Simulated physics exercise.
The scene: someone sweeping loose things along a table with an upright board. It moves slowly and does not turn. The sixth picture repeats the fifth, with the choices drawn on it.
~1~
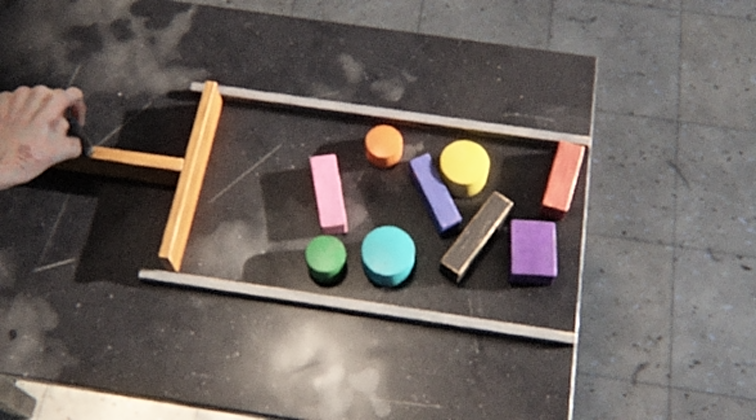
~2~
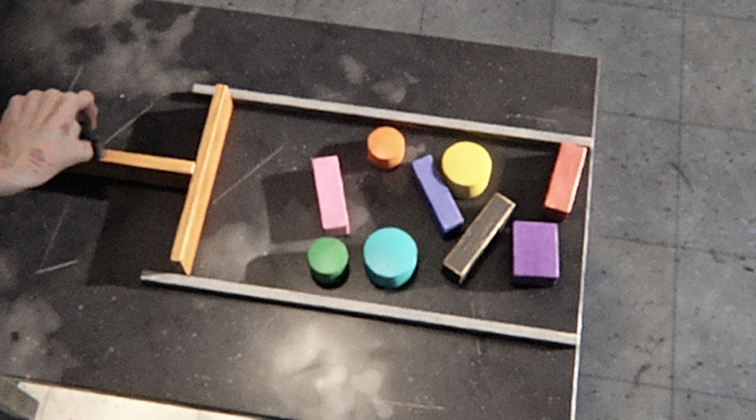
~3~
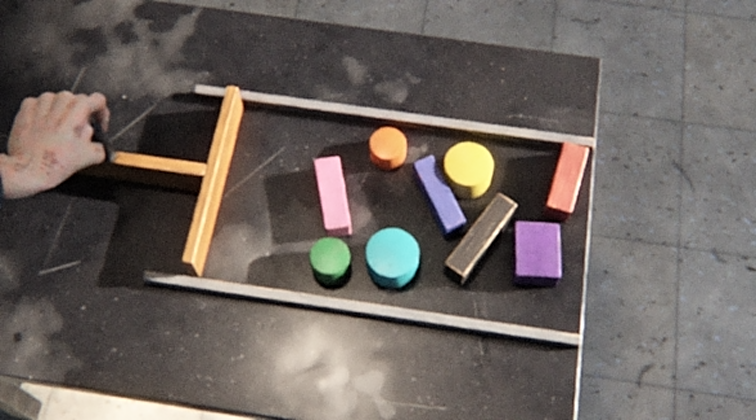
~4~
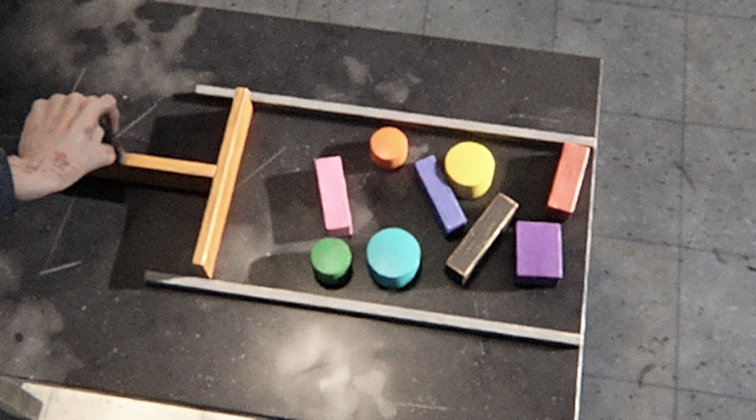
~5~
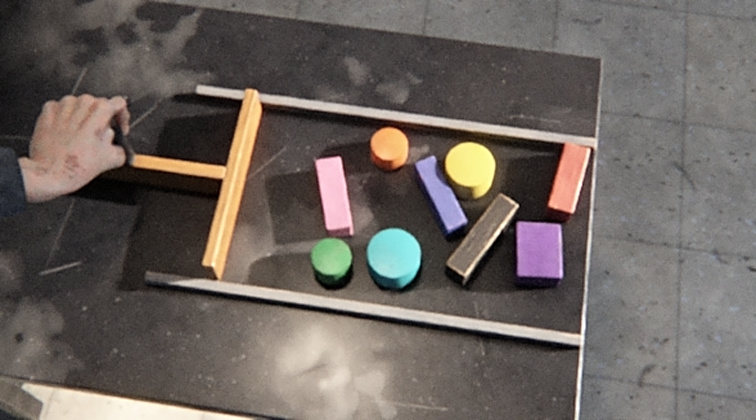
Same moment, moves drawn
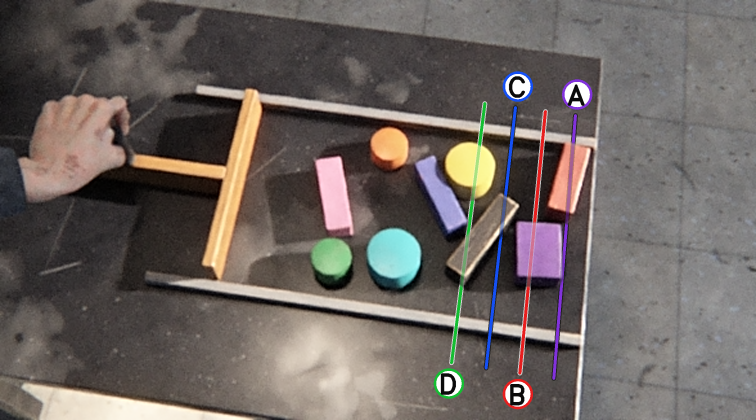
A hand slowly pushed an upright orange board to the right between two rails on a dark table, while the colourful blocks and round pieces in front of it stayed where they were, untouched.
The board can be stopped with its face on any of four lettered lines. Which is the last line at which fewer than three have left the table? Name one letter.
At C, and not beyond.
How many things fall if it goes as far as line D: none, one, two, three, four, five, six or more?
By then, none.
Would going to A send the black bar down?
Yes.
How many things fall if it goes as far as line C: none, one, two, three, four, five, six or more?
Two.
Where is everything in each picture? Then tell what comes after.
In the first picture, purple block (531, 252); green tin (326, 259); blue bar (434, 196).
In the second picture, board (199, 169); red bar (563, 182).
In the third picture, board (211, 171); pink bar (333, 198).
In the fourth picture, board (221, 172); black bar (481, 239).
In the fifth picture, board (230, 174); purple block (537, 254); green tin (331, 262); blue bar (439, 198).
On the marked copy, A at (565, 239); B at (533, 234); C at (502, 230); D at (469, 225).
Following C. Soon after the start, board (327, 187); green tin (342, 263); pink bar (348, 200).
Later, board (426, 201); purple block (544, 254); black bar (509, 244).
In the end, board (501, 212); purple block over the edge; red bar over the edge; two fallen.
As for the rest, A drops six; B drops four; D is within the limit but short.
